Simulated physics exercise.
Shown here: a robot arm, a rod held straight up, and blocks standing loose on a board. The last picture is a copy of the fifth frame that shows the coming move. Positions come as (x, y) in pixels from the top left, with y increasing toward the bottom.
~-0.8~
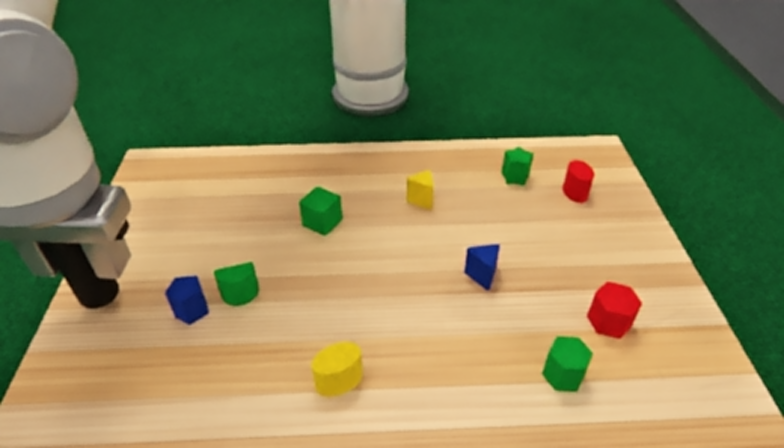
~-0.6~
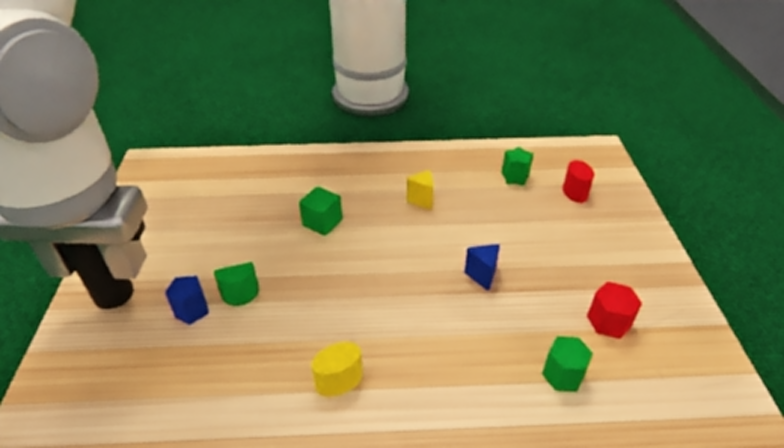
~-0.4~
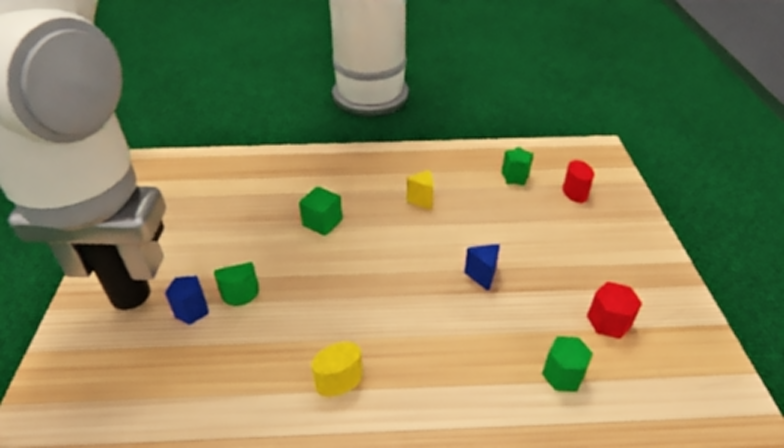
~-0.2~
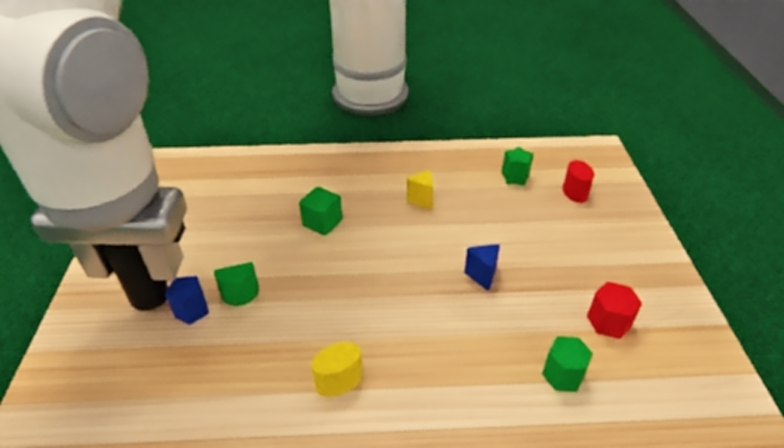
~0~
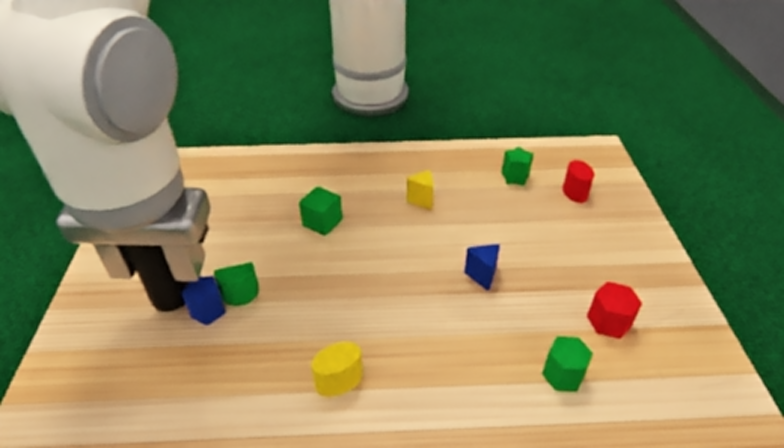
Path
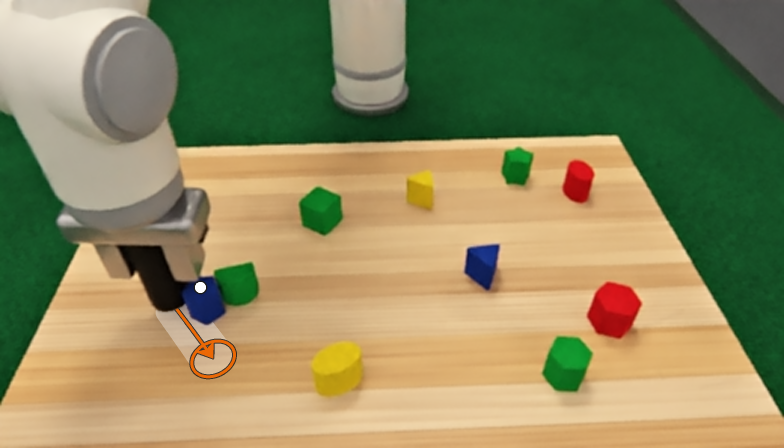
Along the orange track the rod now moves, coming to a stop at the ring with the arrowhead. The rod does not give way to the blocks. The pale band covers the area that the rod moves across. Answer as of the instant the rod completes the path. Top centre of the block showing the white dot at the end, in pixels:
Put as a pixel place, it's (223, 294).
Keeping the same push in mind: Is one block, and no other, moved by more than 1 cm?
Going by the path, yes.
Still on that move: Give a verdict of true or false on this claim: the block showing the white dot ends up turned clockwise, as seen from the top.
The claim does not hold.
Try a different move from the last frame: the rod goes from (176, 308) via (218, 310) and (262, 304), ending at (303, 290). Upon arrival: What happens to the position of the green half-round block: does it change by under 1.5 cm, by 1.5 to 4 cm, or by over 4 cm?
Result: Over 4 cm.
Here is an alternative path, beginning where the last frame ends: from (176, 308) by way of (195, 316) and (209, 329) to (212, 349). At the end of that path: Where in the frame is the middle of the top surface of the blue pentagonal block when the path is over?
Its top middle: (239, 292).
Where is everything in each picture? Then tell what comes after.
Lower end of the rod (100, 295), tops of blocks, blue pentagonal block (184, 287), green half-round block (234, 272), in the first frame.
Rod (115, 296), blocks as before, in the second frame.
Rod (132, 296), blocks as before, in the third frame.
Rod (150, 297), blocks as before, in the fourth frame.
Rod (172, 298), blue pentagonal block (200, 287), green half-round block (234, 272), in the fifth frame.
The drawn path runs straight from (176, 308) to (213, 358); the dot is on the blue pentagonal block.
On the path given first. Halfway along, rod (190, 323); blue pentagonal block (223, 294), turned 65° anticlockwise; green half-round block (238, 271).
At the end, rod (209, 349); blue pentagonal block (223, 294), turned 65° anticlockwise; green half-round block (238, 271).
